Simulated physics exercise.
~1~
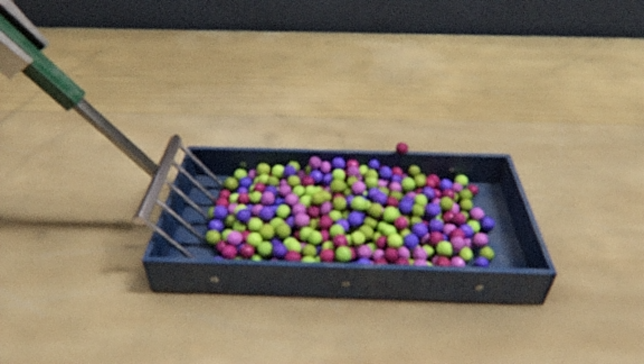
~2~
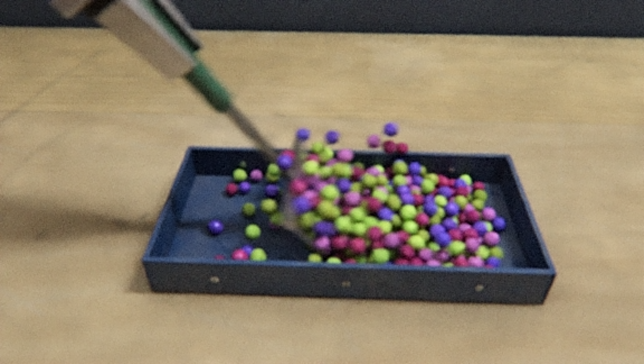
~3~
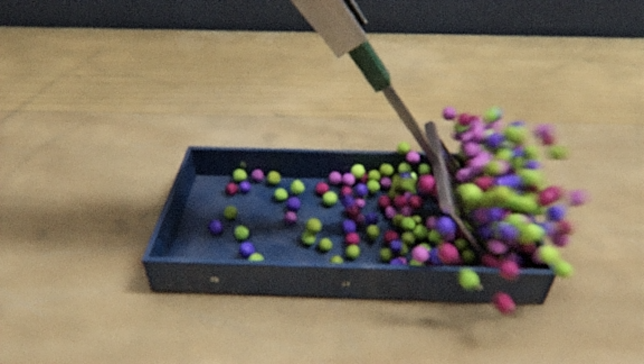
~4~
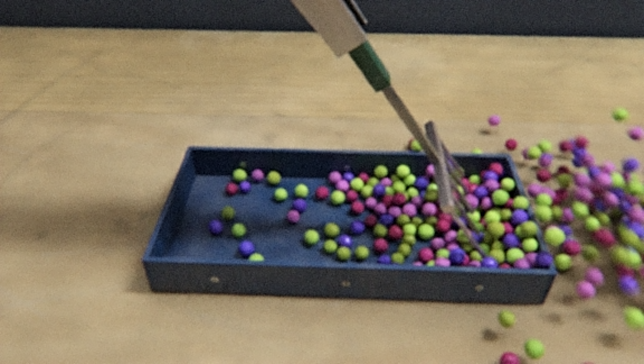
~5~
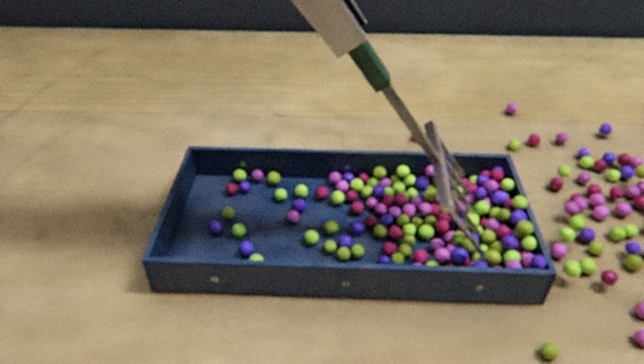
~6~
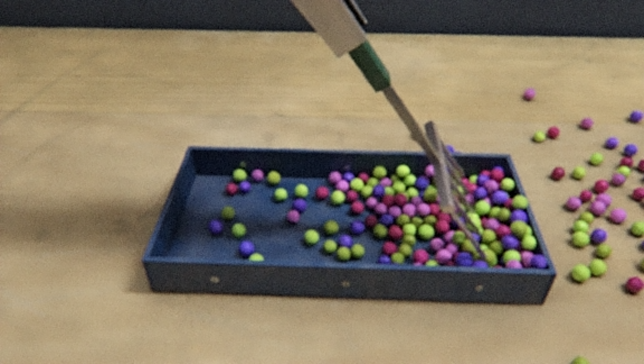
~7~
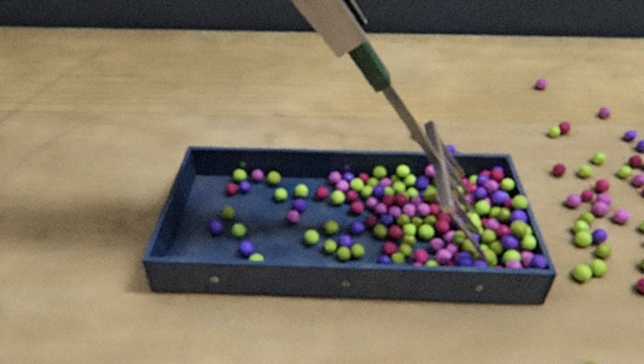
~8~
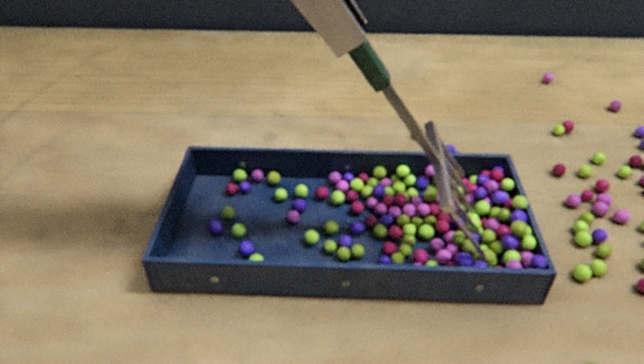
On a wooden table, a robot's comb sweeps colourful balls right, spilling many over the tray's edge.
